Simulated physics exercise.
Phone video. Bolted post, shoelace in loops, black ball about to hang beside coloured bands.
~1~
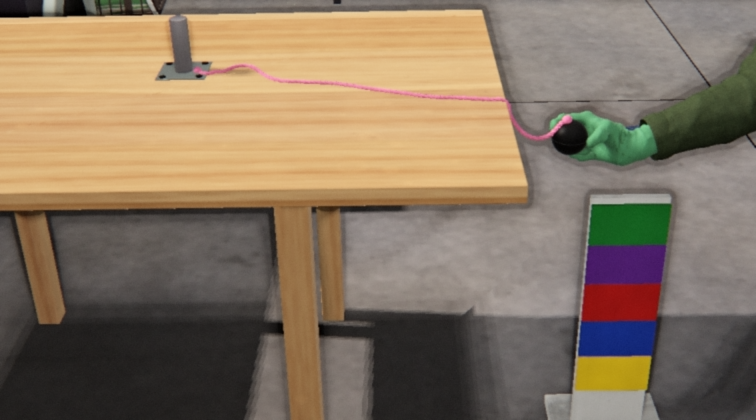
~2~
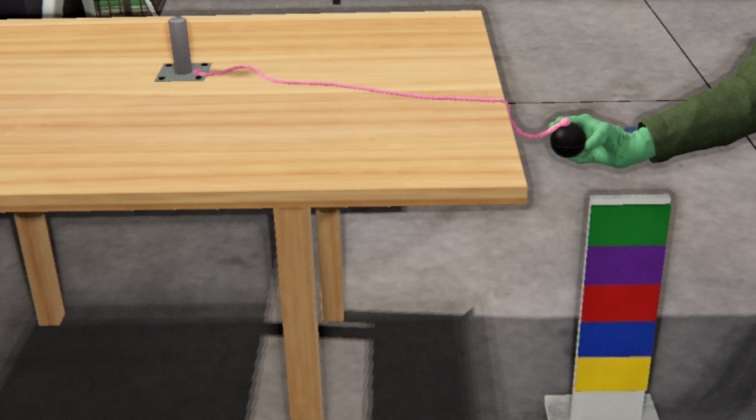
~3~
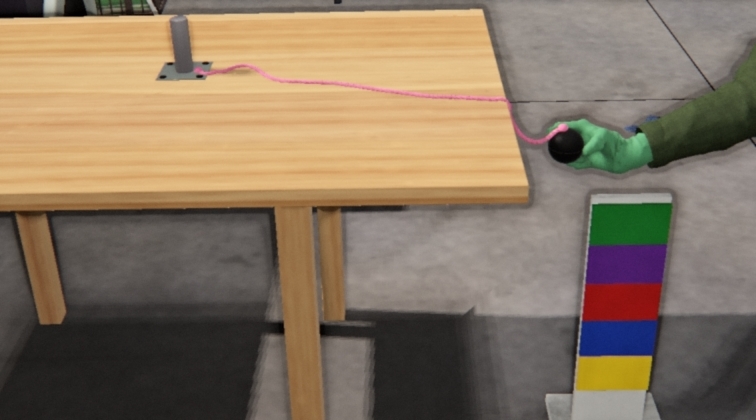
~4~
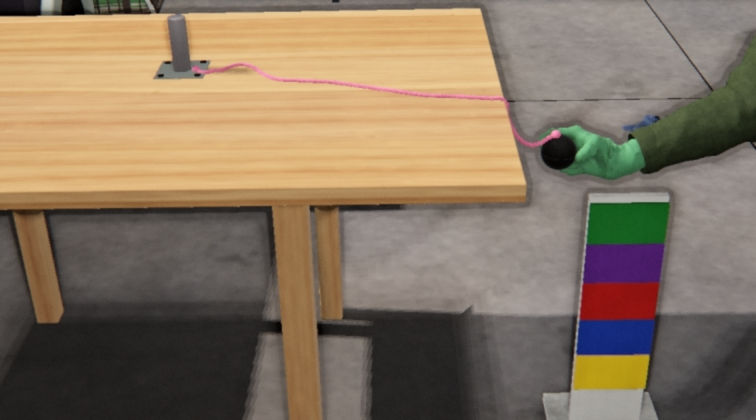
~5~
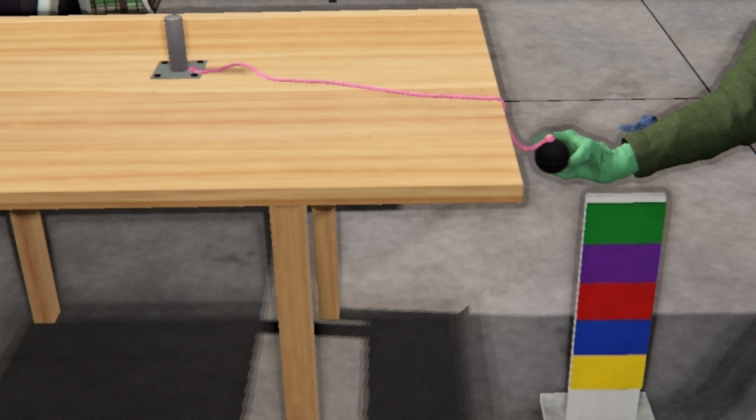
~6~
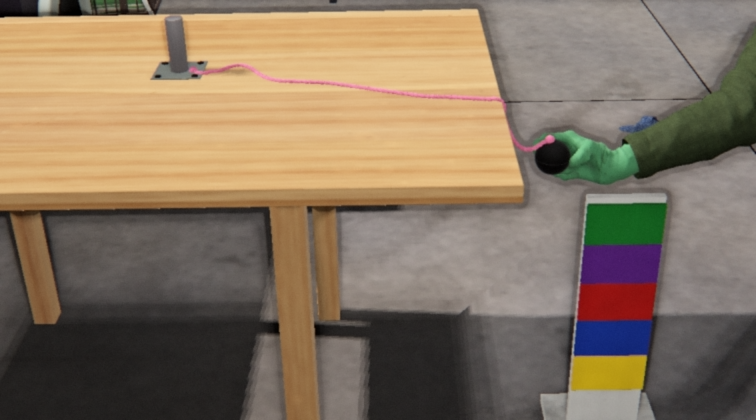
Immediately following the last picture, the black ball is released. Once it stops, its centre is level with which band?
The green band.
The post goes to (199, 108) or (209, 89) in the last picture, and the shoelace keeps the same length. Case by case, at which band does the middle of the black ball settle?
Try one - purple; try two - purple.
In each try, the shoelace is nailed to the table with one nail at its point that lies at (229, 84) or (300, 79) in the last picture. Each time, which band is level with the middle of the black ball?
Results, in sequence: Green / green.
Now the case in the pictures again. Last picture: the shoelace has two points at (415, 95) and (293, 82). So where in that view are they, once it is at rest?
First: (452, 84). Second: (325, 77).
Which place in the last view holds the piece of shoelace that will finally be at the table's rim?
(467, 98), give or take.
Soon after, ball near (449, 206); level with green.
Then, ball near (482, 221); level with green.
At rest, ball near (484, 219); level with green. Its middle rests at the green band.
